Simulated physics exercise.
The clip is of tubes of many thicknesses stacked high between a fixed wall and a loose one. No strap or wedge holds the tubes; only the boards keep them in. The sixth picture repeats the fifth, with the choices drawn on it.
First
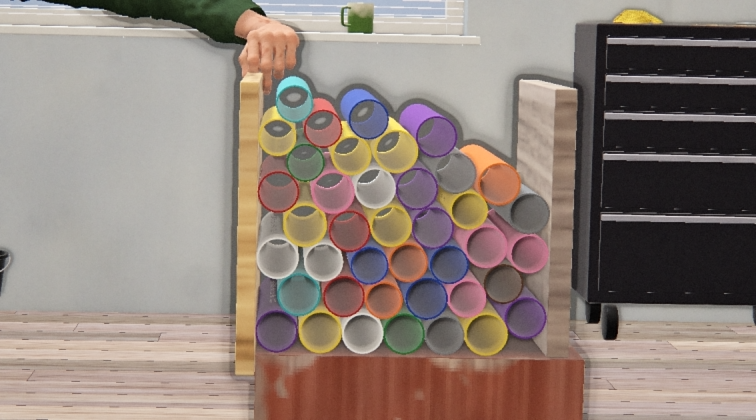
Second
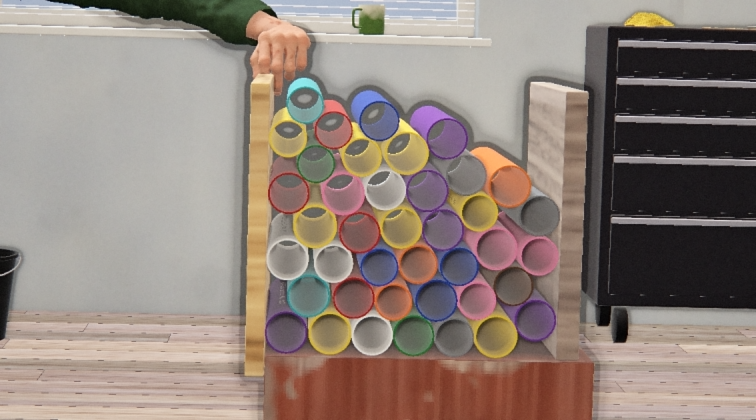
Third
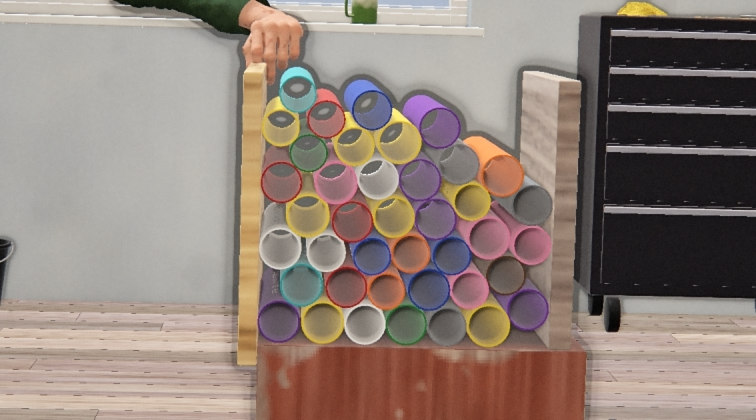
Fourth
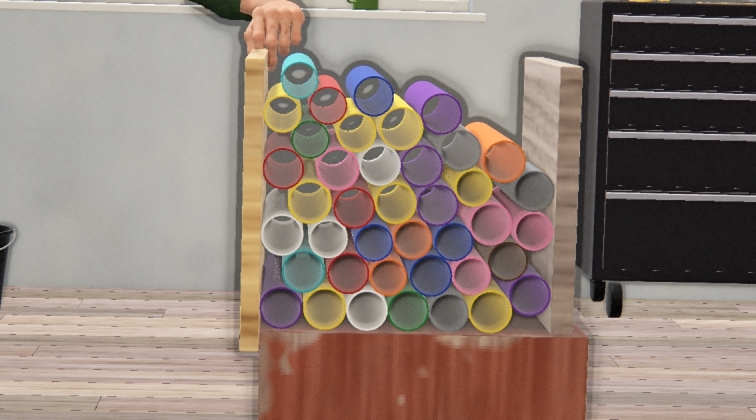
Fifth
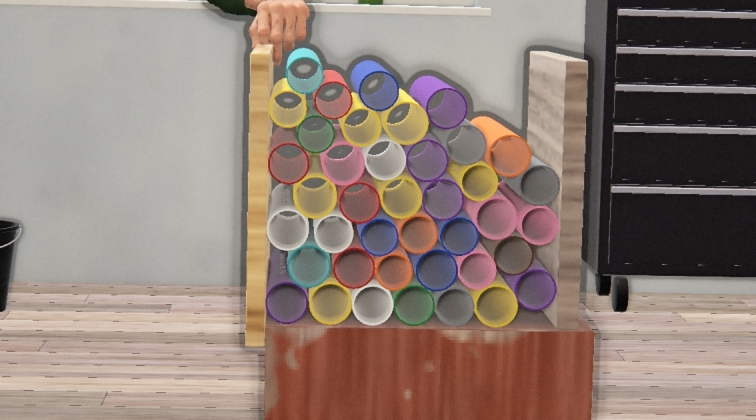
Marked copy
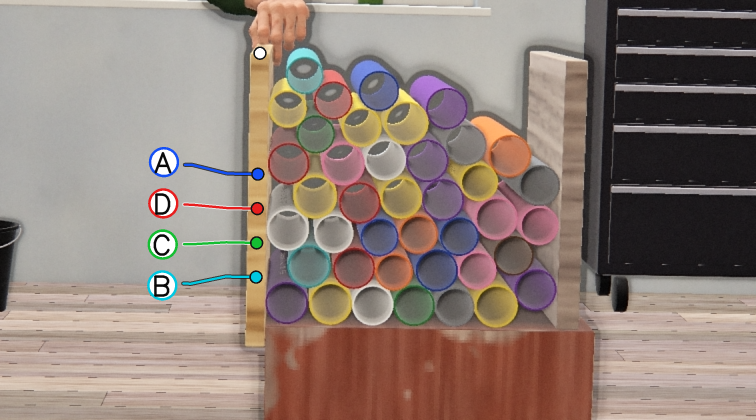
To begin with, a hand rests on top of the left of two upright boards, with colourful tubes stacked between them on a reddish-brown block. The view then shifts slightly about, the whole scene sliding a little sideways and upward, while the tubes, boards and hand stay in place relative to one another.
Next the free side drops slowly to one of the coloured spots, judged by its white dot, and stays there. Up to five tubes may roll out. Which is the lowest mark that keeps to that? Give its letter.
The last mark within the limit is C.
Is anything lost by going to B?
Yes, at B.
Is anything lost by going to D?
At D: Yes.
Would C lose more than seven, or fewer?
At C, fewer than seven.
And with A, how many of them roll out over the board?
The count is two.
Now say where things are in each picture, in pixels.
A pink tube (529, 254); a yellow tube (468, 210); a yellow tube (396, 151), in the first picture.
A yellow tube (407, 153); side board (261, 212), in the second picture.
A purple tube (279, 321); a yellow tube (488, 325), in the third picture.
A white tube (282, 235); an orange tube (413, 240), in the fourth picture.
A pink tube (496, 219); a pink tube (539, 225); a yellow tube (479, 182), in the fifth picture.
On the marked copy, A at (258, 174); B at (256, 277); C at (257, 243); D at (257, 208); the white dot at (260, 53).
Taking C. A third of the way, top of the board (268, 135).
Two thirds of the way, top of the board (266, 228).
When it is over, top of the board (266, 242), five out over the board.
As for the rest, A two out over the board; B more than five out over the board; D three out over the board.
